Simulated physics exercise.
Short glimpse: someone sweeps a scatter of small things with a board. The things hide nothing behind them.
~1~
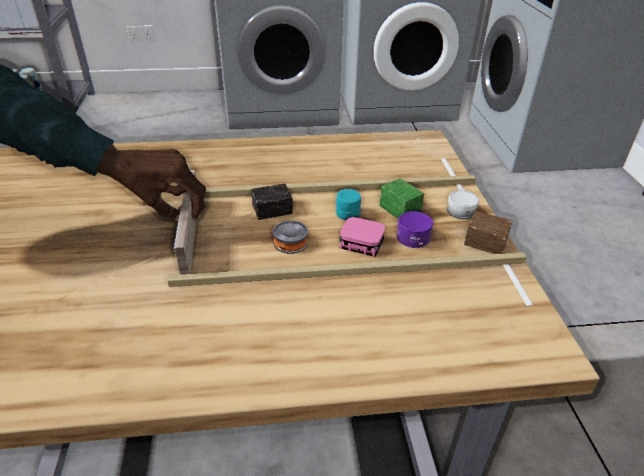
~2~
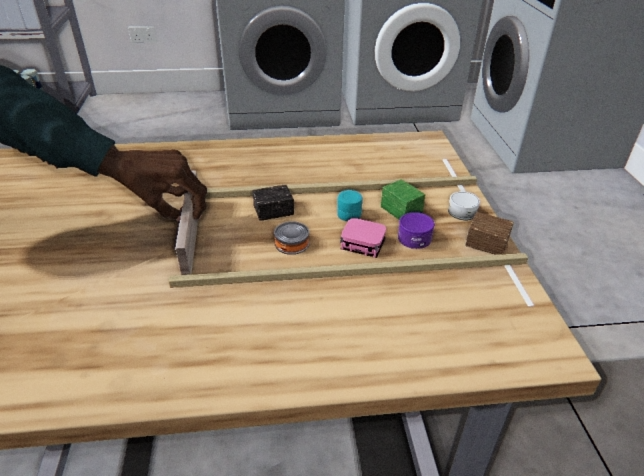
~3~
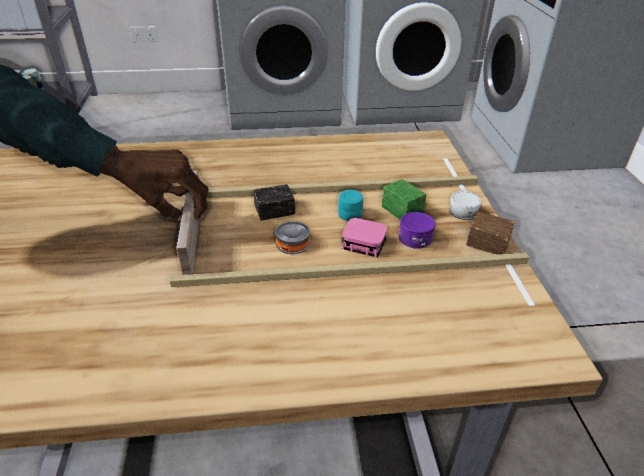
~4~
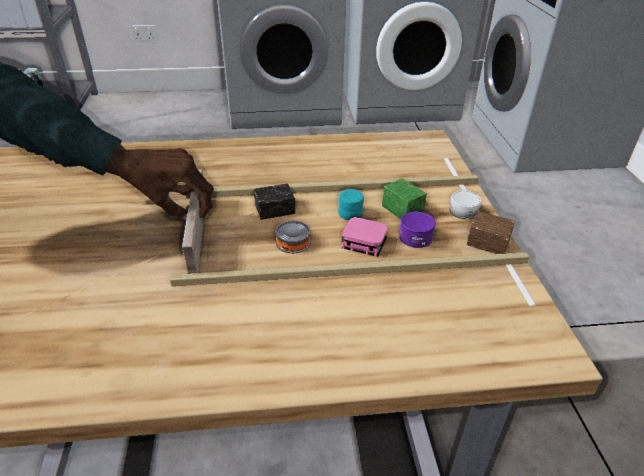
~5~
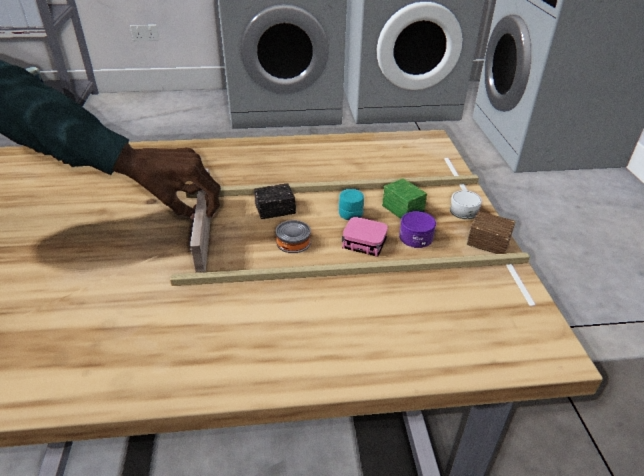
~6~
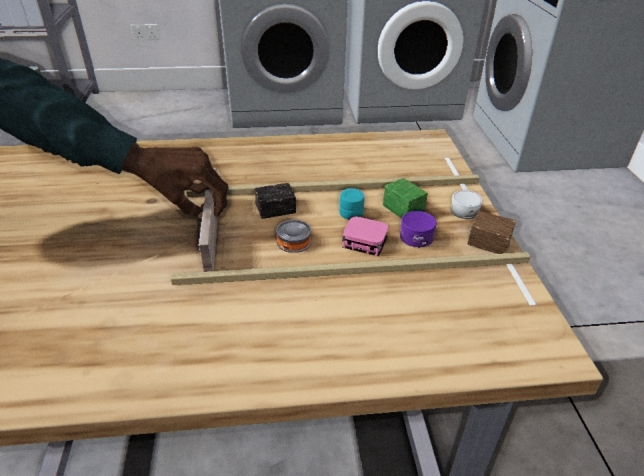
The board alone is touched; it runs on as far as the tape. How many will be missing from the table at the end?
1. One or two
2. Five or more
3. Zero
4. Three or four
Five or more (2).
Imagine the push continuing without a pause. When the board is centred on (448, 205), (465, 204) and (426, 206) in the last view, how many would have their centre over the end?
It comes out as 3, then 5, then 2.
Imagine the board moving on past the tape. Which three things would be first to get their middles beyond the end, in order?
First the white pot, next the purple tub, then the green block.
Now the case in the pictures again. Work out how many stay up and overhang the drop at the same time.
The count is 3.
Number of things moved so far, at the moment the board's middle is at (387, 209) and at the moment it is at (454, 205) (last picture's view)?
First 8, then 8.
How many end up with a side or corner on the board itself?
The count in contact is 3.
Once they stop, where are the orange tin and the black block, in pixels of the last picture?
The orange tin finishes at (501, 216); the black block finishes at (489, 192).
Soon after, none off yet; brown block at rest near (491, 233); white pot at rest near (466, 204); purple tub at rest near (418, 229).
After that, none off yet; brown block displaced a little near (507, 235); white pot displaced about its own width near (496, 200); purple tub displaced well along near (487, 213).
In the end, the number that fall off is five or more; gone, turquoise lid, pink case, green block, purple tub and white pot.
